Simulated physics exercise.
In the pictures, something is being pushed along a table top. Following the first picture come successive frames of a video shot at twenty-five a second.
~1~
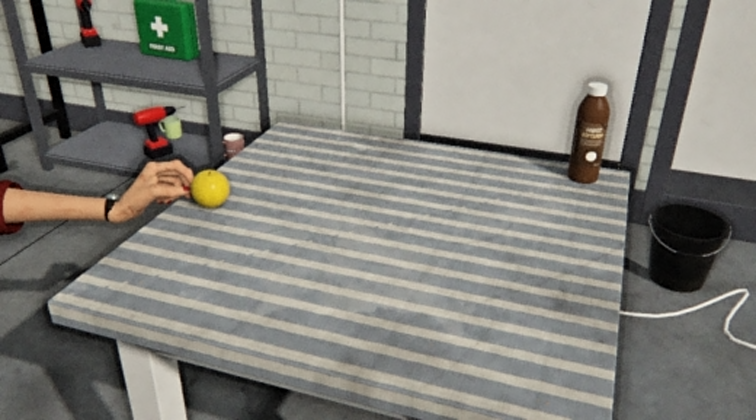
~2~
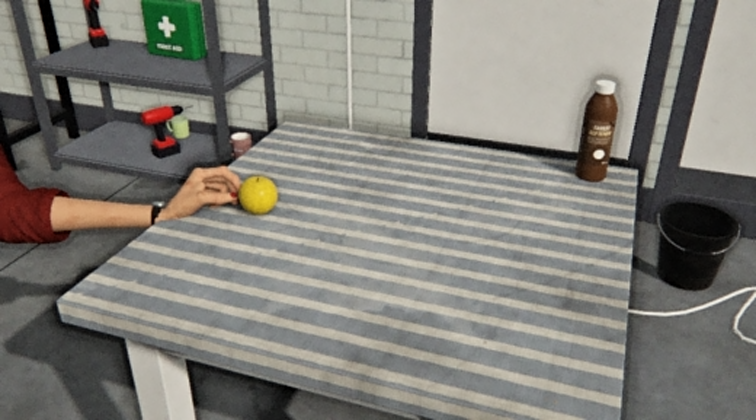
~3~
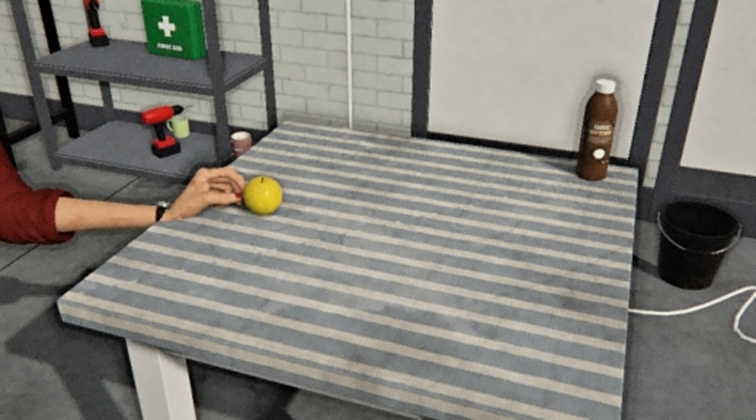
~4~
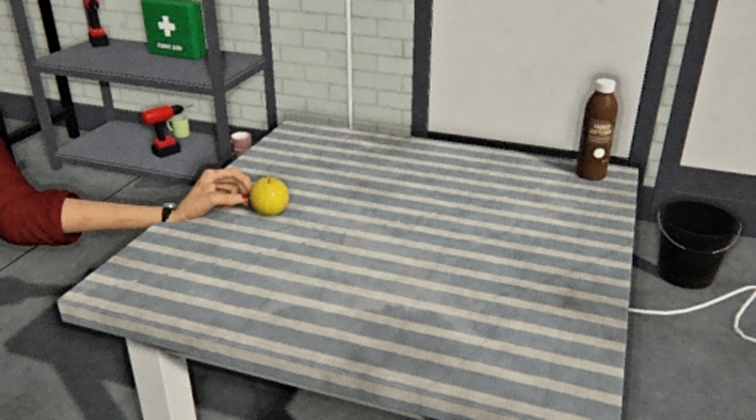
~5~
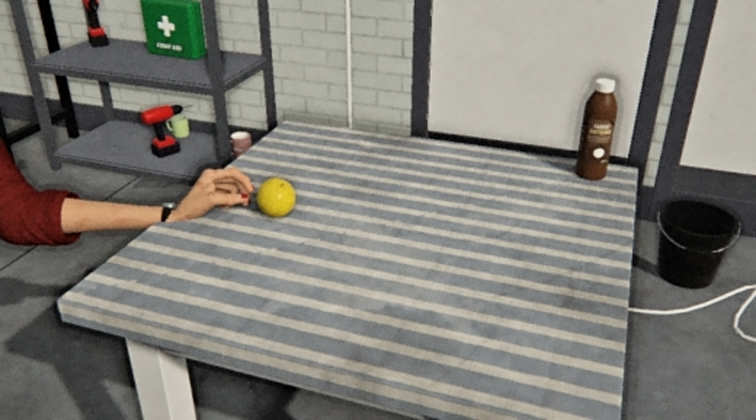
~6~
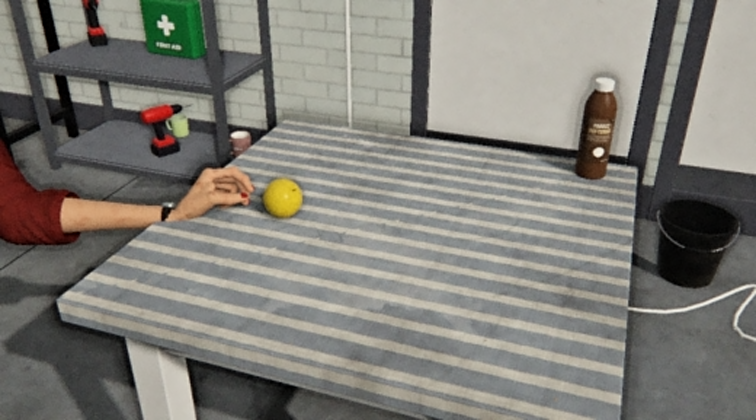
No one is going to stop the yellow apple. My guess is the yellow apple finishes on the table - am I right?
Yes. I reckon it will still be atop the table.
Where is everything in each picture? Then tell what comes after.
Under the hand; yellow apple (210, 189), in the first frame.
Under the hand; yellow apple (258, 195), in the second frame.
Under the hand; yellow apple (263, 196), in the third frame.
Yellow apple (270, 196), in the fourth frame.
Yellow apple (276, 198), in the fifth frame.
Yellow apple (283, 199) moved a little, in the sixth frame.
Then, 0.20 s later than the last frame, yellow apple moved about its own width near (313, 204).
Then, 0.40 s later than the last frame, yellow apple moved well along near (336, 208).
When it is over, moved from the start, yellow apple. End places, in pixels of the last picture, yellow apple near (361, 212).
